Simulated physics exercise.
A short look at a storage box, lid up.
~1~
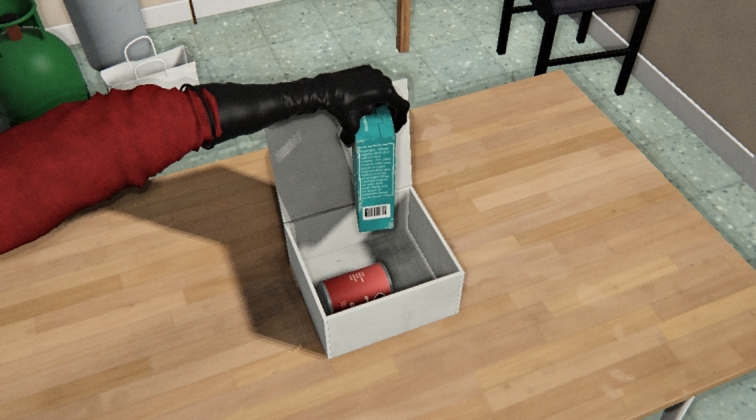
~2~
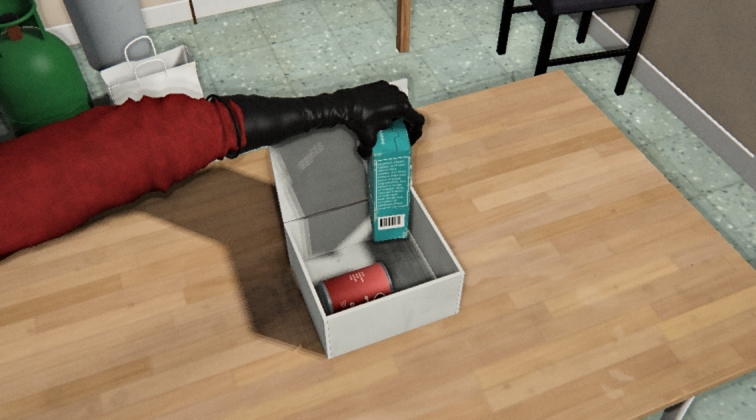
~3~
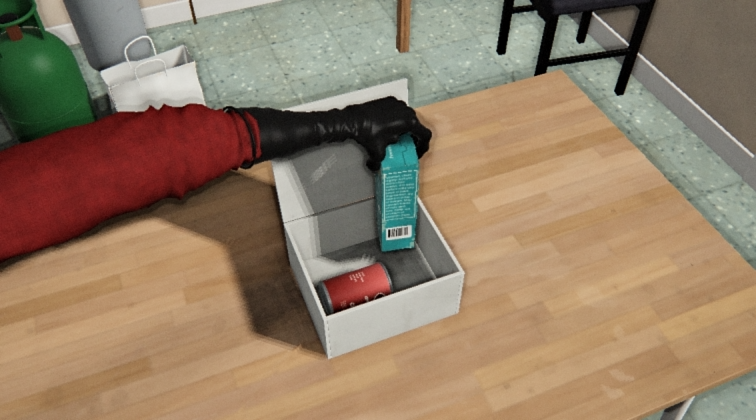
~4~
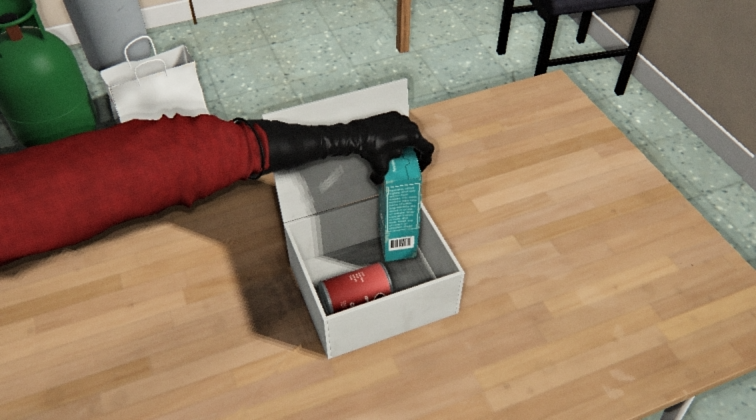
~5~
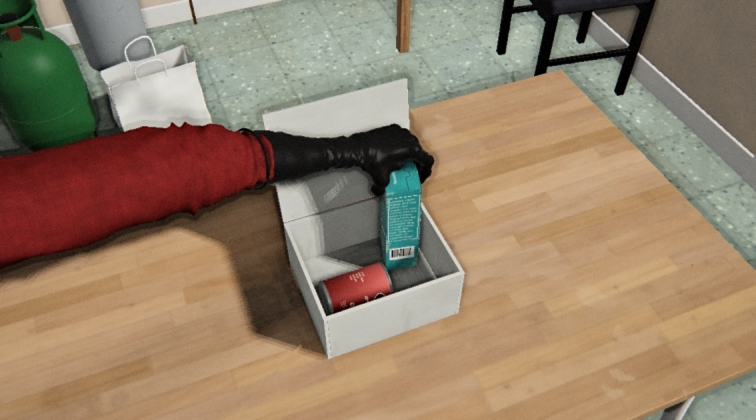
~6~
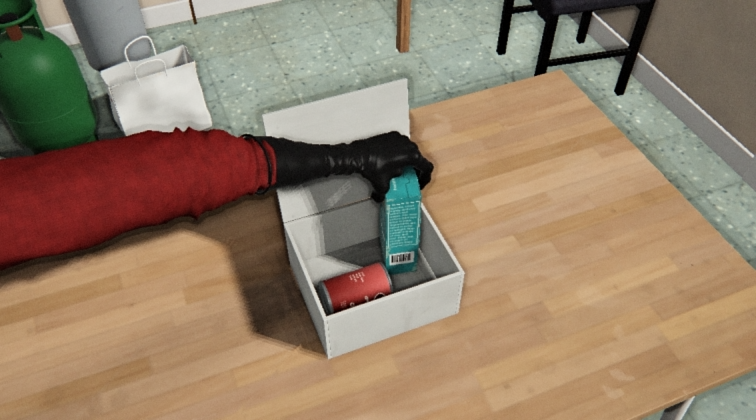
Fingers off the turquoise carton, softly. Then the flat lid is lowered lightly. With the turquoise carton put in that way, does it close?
As it turns out, it stays ajar.
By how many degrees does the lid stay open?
Some 25° above the rim.
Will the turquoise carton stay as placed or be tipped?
The turquoise carton tips.
Then, 1.30 s later than the last frame, lid 80° above the rim.
Then, 2.20 s later than the last frame, lid 54° above the rim; turquoise carton tilted by 13° near (400, 233).
Then, 2.60 s later than the last frame, lid 27° above the rim; turquoise carton tilted by 42° near (412, 258).
When it is over, lid 27° above the rim; lying over in the box, turquoise carton; red tin as before. End places, in pixels of the last picture, turquoise carton near (412, 258).
